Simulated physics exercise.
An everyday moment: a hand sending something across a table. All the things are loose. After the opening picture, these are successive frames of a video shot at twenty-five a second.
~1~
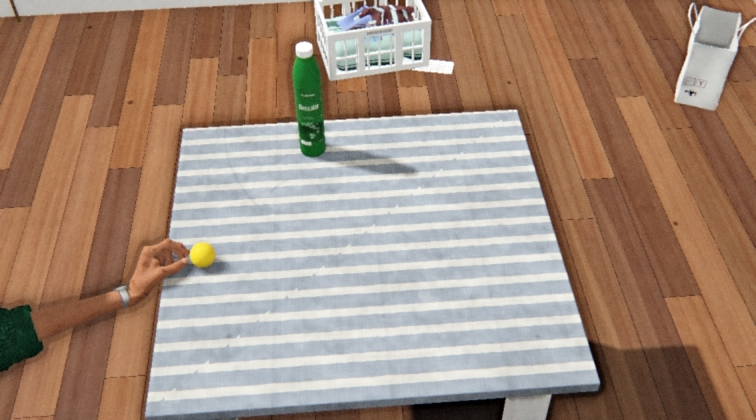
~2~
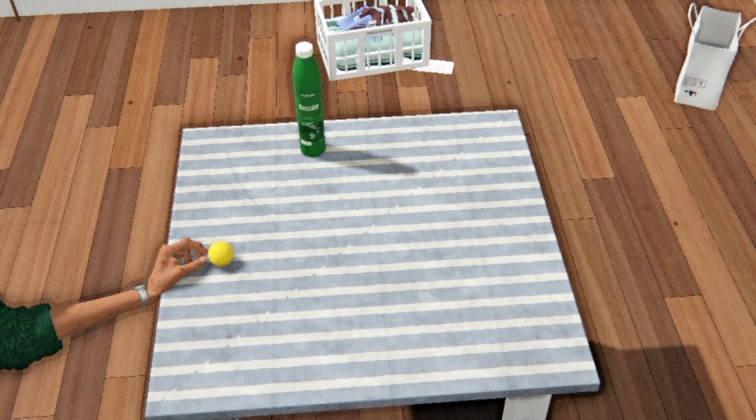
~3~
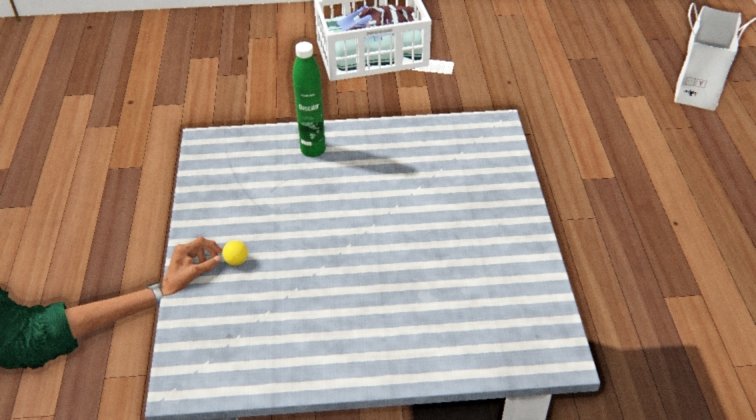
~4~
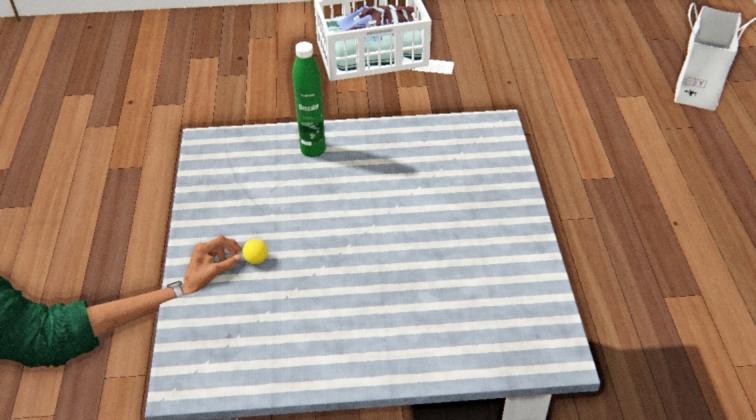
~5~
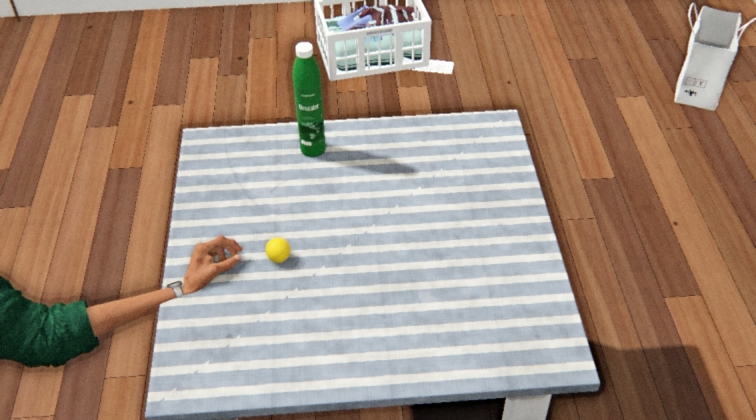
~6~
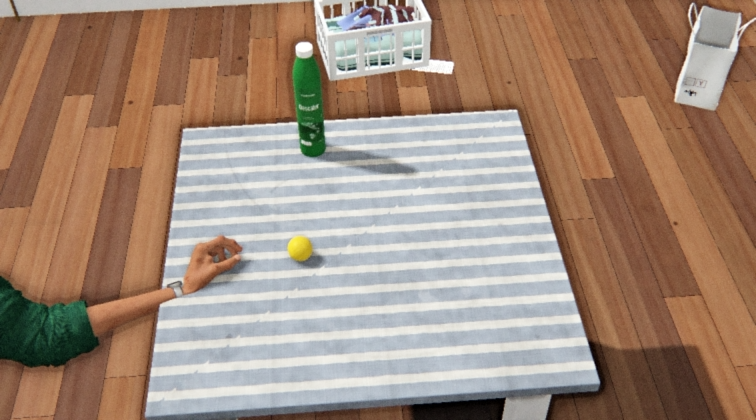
A yellow lemon is pushed right by a hand, then rolls on across the striped table.
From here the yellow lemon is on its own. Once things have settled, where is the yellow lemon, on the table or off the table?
The yellow lemon goes over the edge.
Then, 0.30 s after the last picture, yellow lemon rolled well along near (448, 239).
Then, 0.70 s after the last picture, yellow lemon now off the table.
By the end, off the table, yellow lemon.
